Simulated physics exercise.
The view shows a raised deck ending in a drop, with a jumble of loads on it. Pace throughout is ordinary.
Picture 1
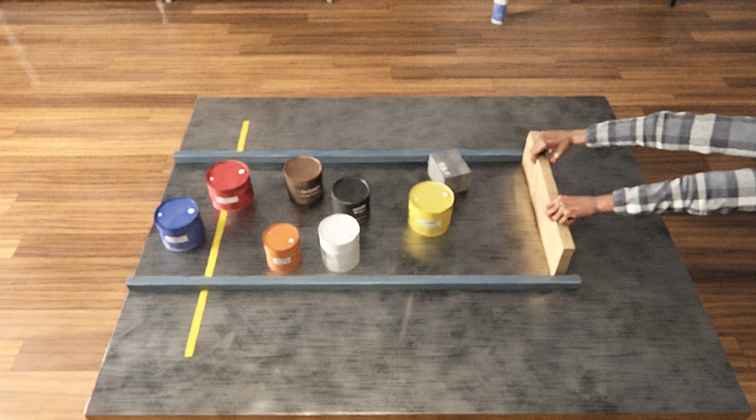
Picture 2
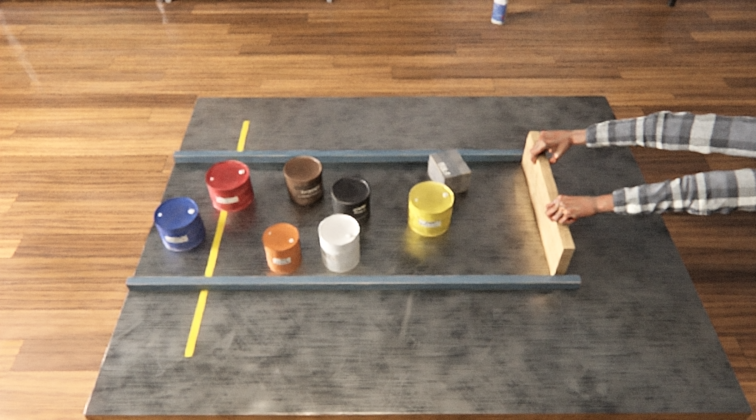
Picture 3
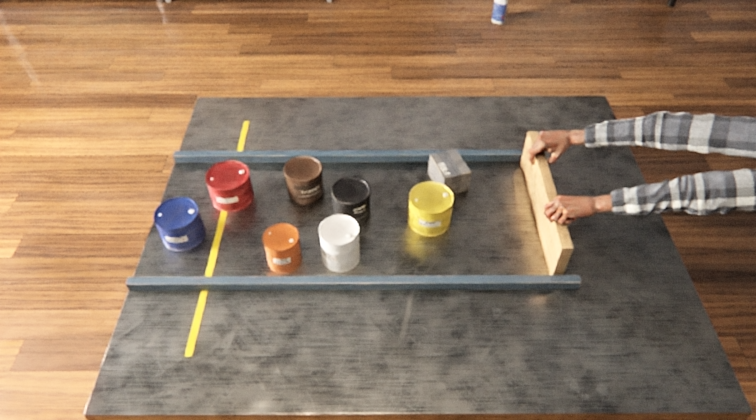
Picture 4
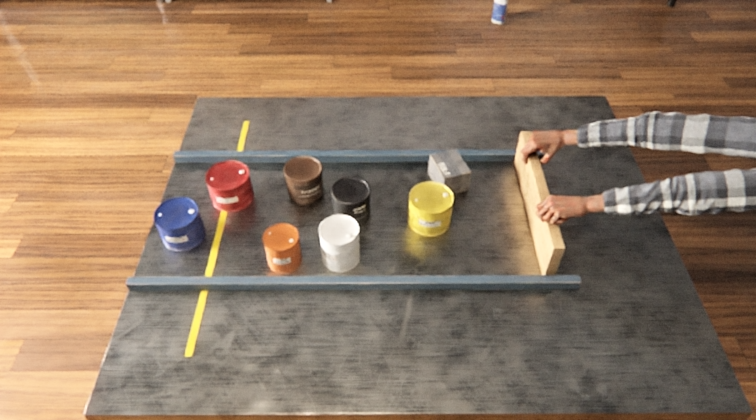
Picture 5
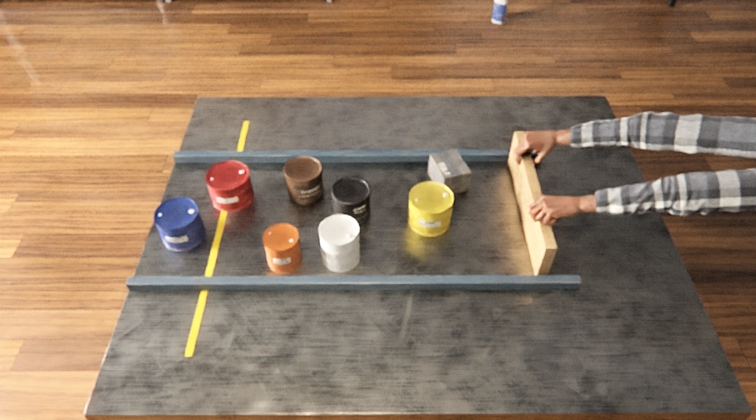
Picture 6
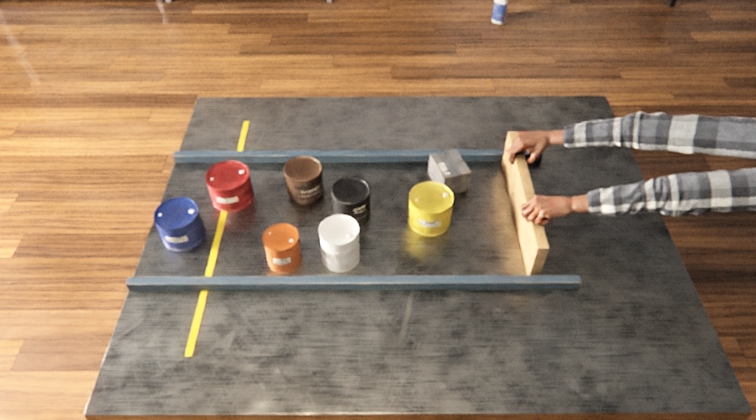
Hands in plaid sleeves sliding a wooden plank slightly left between two rails, while the colourful cans ahead of it stay still.
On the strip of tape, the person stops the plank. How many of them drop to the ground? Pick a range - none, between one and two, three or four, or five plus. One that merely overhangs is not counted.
Range: Between one and two.
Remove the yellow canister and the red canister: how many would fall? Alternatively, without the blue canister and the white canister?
0 in the first case, 1 in the second.
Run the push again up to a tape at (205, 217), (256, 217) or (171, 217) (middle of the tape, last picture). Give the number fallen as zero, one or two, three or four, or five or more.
Taking the places in the order asked: One or two, then zero, then more than four.
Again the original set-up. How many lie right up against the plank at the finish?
Number in contact with it: 3.
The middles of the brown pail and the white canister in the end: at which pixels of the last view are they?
The brown pail settles near (183, 168); as for the white canister, near (190, 244).
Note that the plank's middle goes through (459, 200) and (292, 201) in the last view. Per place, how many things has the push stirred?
That makes 1 at the first spot and 7 at the second.
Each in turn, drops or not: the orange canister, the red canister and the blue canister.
The orange canister keeps its place, the red canister ends up off, the blue canister keeps its place.
Soon after, none off yet; blue canister at rest near (180, 224); red canister at rest near (230, 186); orange canister at rest near (283, 248).
At rest, the number that fall off is one or two; fallen, red canister.
